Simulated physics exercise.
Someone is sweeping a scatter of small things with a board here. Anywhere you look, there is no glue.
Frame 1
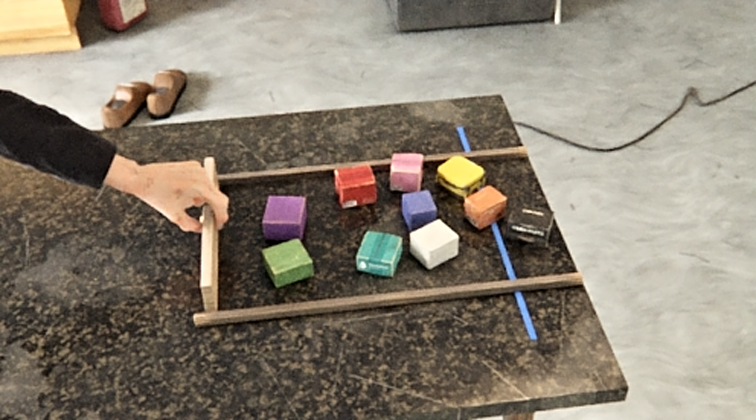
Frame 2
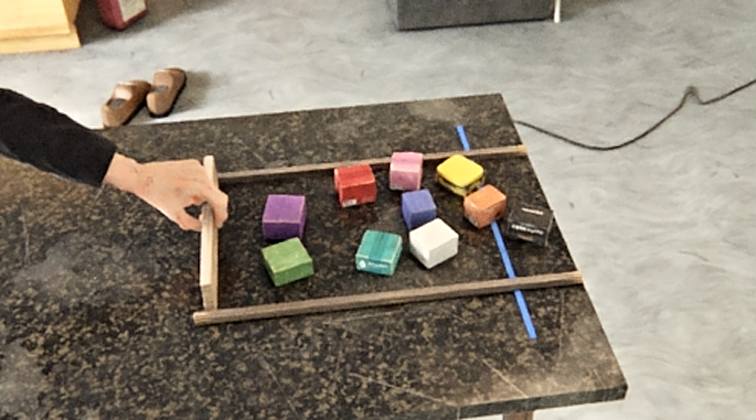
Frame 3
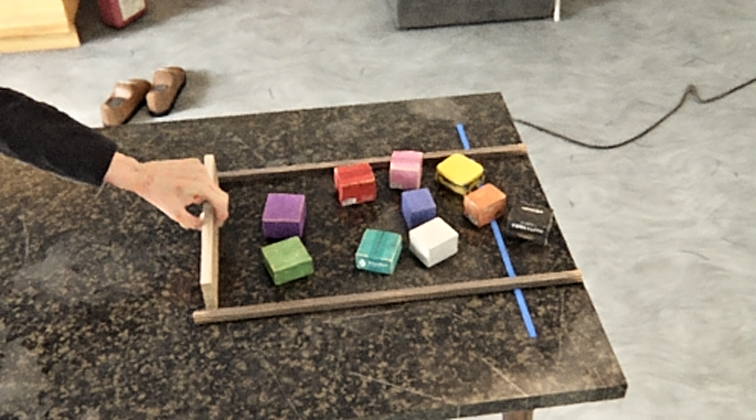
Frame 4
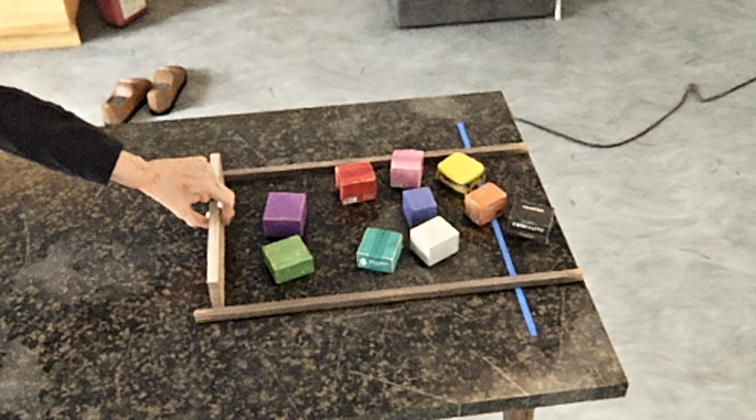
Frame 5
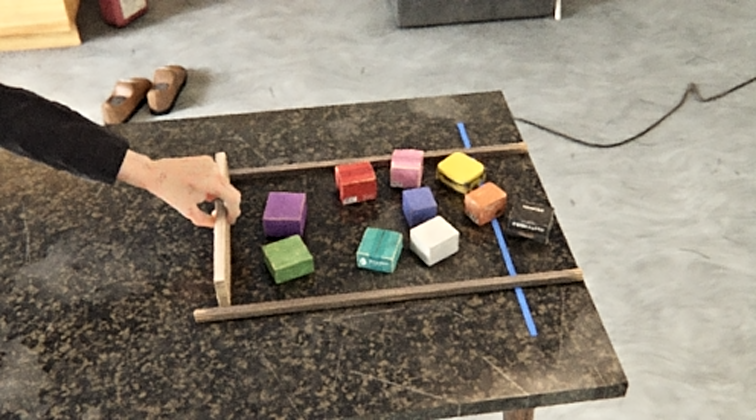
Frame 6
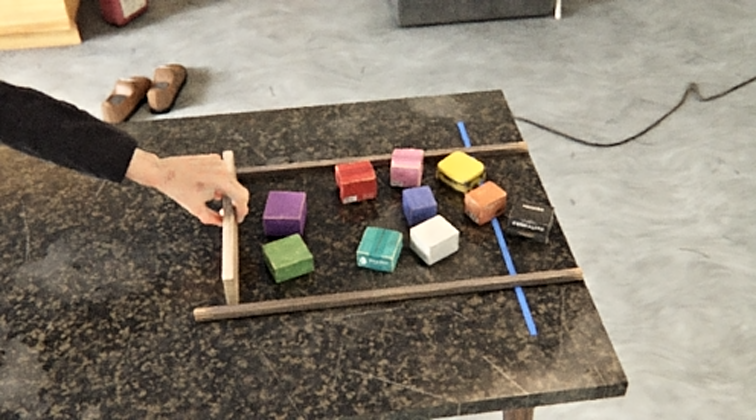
To begin with, a hand holds a wooden board upright at the left end of two wooden rails, with colourful blocks scattered between them and a blue tape line at the right. The hand then slides the board slightly right, toward the purple and green blocks, while the blocks stay put.
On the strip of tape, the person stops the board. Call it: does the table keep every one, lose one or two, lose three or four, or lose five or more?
It loses three or four.
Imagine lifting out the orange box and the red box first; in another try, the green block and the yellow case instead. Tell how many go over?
2, then 2.
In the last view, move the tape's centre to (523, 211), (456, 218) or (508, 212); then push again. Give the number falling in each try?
Per try: 7; 1; 6.
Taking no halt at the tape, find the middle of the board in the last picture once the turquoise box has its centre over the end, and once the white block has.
Approx. (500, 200) / approx. (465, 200) for the other.
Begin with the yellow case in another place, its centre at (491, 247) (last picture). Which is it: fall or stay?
From that start, the object then is safe.
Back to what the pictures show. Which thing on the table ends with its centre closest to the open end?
Turquoise box.
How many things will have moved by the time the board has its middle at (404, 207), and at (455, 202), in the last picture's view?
Tally: First 10; then 10.
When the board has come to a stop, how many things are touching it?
That would be 3 of them.
Early on, none off yet; black box at rest near (531, 221); orange box at rest near (485, 203); yellow case at rest near (461, 173).
A while later, none off yet; black box at rest near (531, 221); orange box at rest near (485, 203); yellow case moving near (465, 175).
Further along, one off so far; black box in the air near (579, 273); orange box travelled about its own width near (534, 201); yellow case travelled about its own width near (512, 177).
Finally, the number that fall off is three or four; lost, white block, yellow case, orange box and black box.
